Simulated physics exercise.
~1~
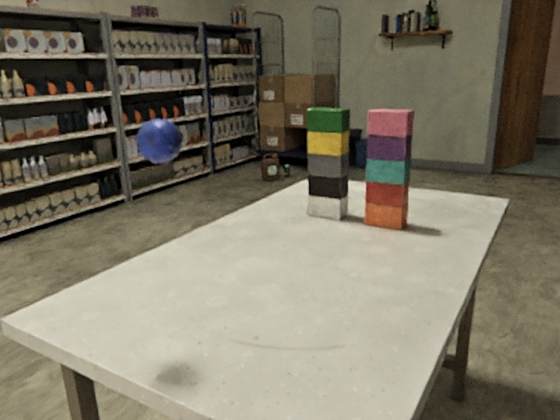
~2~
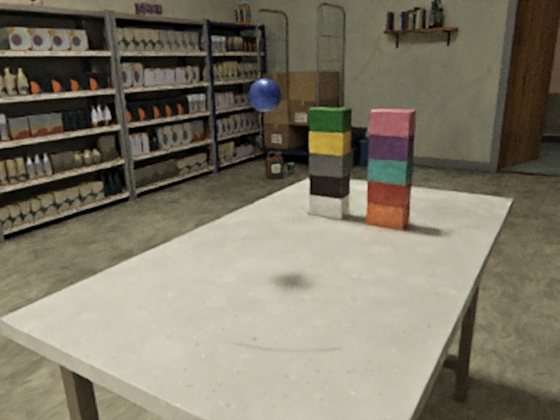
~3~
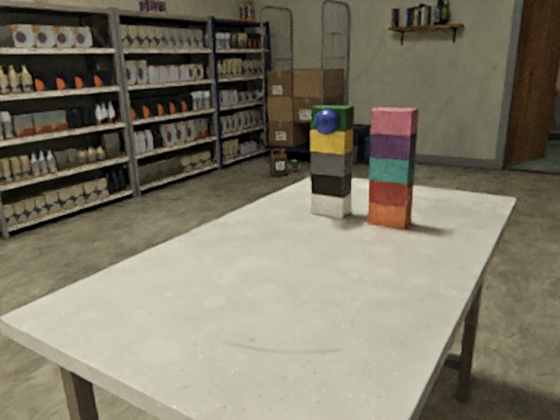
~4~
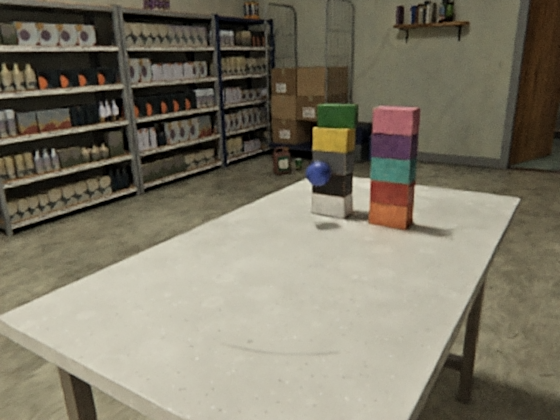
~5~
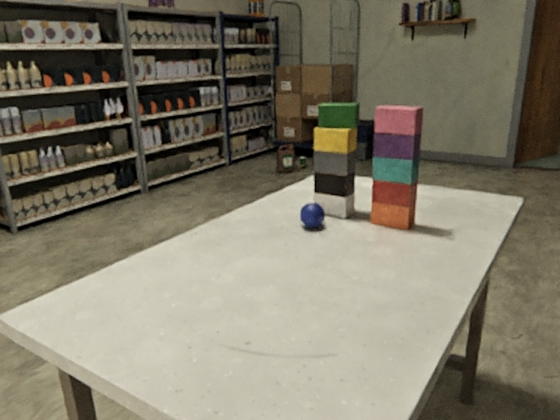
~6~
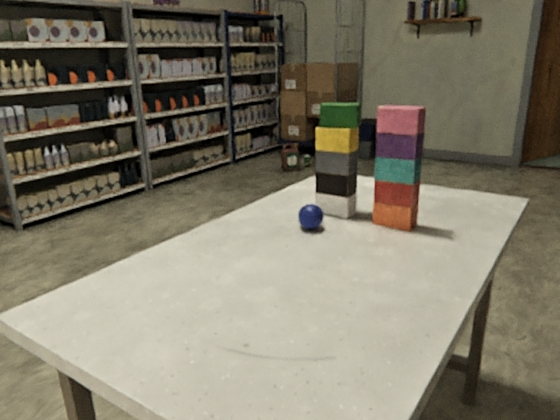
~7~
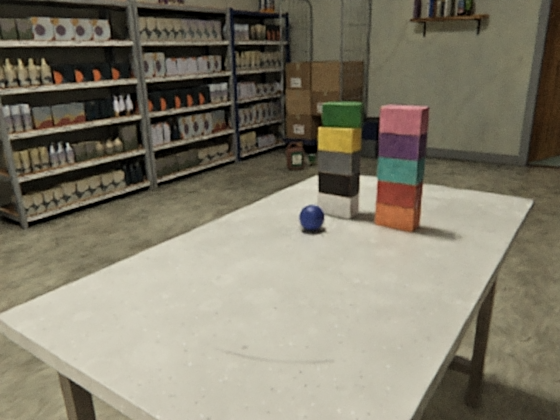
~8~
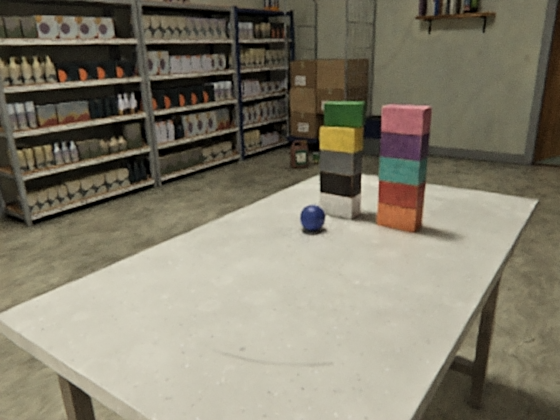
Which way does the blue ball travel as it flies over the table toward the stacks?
The blue ball moves to the right as it flies toward the stacks.
